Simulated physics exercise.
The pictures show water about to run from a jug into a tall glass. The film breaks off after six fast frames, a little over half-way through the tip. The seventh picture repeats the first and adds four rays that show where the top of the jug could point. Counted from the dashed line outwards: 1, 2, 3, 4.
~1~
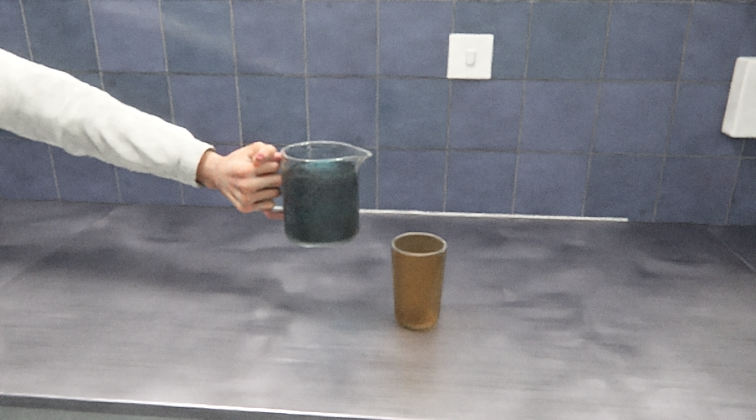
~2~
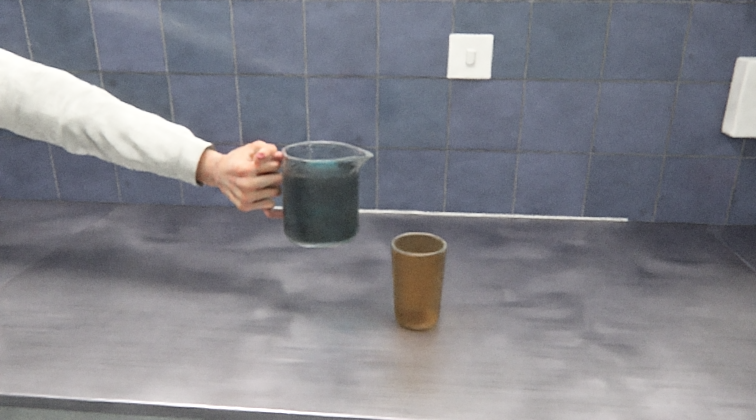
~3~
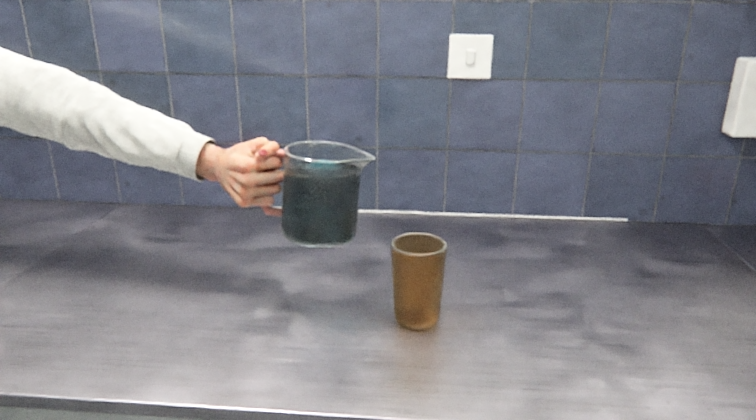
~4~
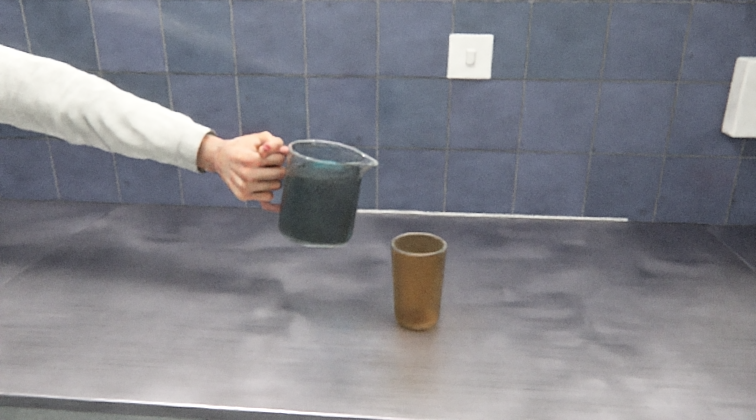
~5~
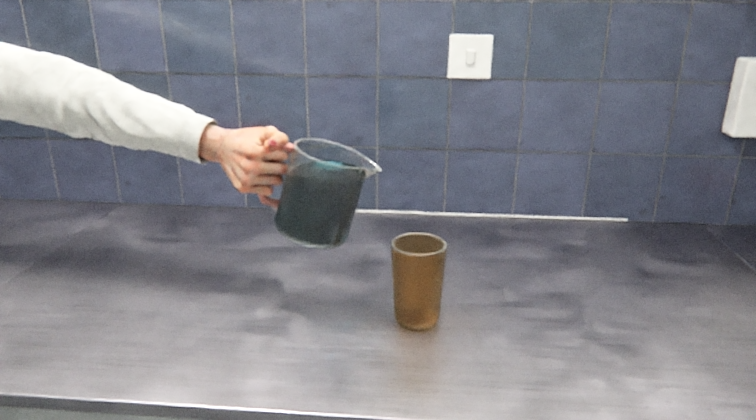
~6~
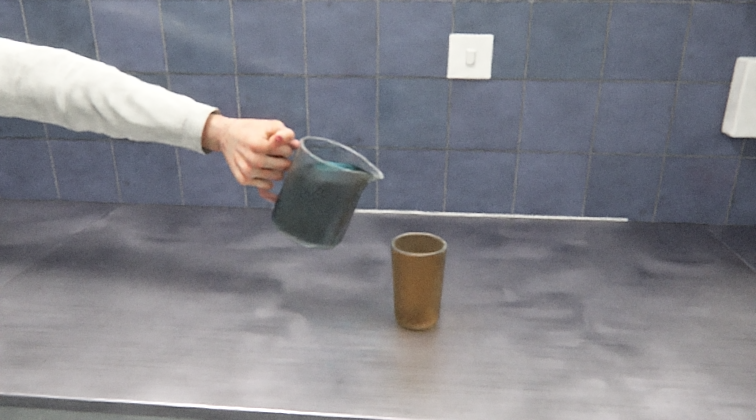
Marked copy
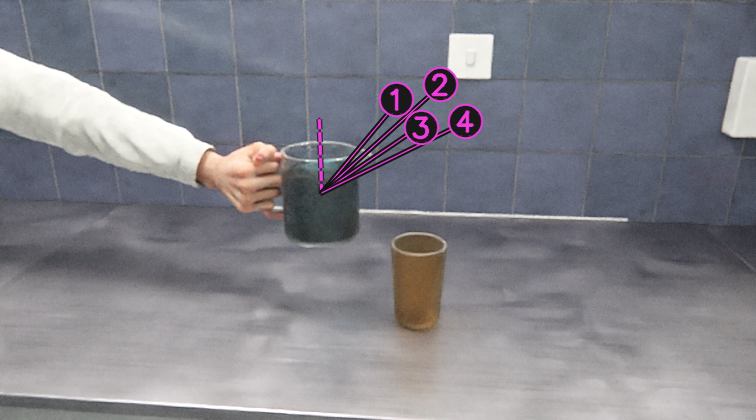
A hand holding a glass jug of dark liquid upright, then gradually tilting it rightward beside a tall brown glass on a counter.
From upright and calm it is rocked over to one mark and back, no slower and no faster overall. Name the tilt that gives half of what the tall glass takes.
Use mark 3.
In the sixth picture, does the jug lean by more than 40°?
No.
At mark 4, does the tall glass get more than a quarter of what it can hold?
Yes, clearly.
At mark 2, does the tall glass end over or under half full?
Under half.
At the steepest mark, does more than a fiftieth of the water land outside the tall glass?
No.
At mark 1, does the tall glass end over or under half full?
Under half.
On the marked copy, 1 at (387, 114); 2 at (428, 96); 3 at (406, 135); 4 at (450, 129).
If 1 is chosen, the tall glass ends with about 17 % of what it can hold.
If 2 is chosen, the tall glass ends with about 30 % of what it can hold.
If 3 is chosen, the tall glass ends with about 46 % of what it can hold.
If 4 is chosen, the tall glass ends with about 66 % of what it can hold.
